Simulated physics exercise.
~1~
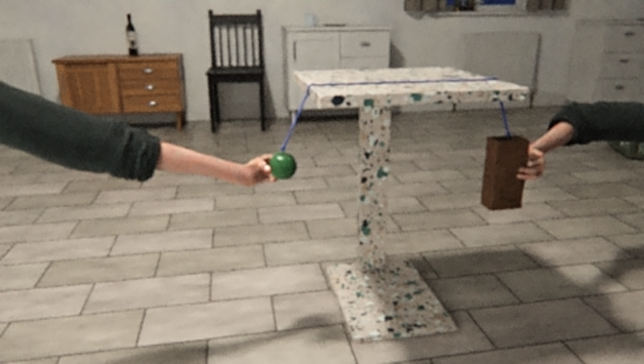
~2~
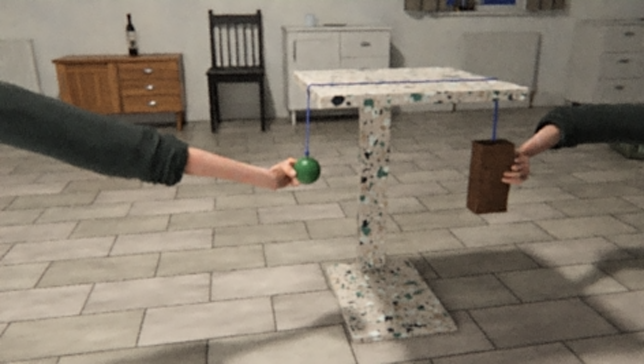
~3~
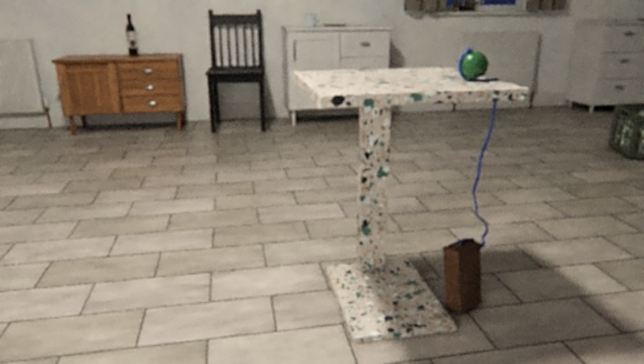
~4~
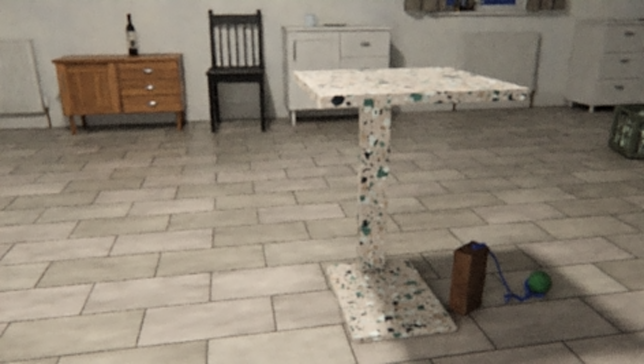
Two arms in dark sleeves reach in from either side of a speckled white pedestal table in a grey-tiled room, seen from the front and slightly above, with a wooden cabinet, a bottle and a dark chair behind. The left hand holds a green apple and the right a brown block, tied to opposite ends of a blue ribbon lying across the tabletop. The hands let go and withdraw. The block drops to the floor on the right, pulling the apple up onto the top. The apple then falls off the right side, and both rest on the floor with the ribbon beside them.
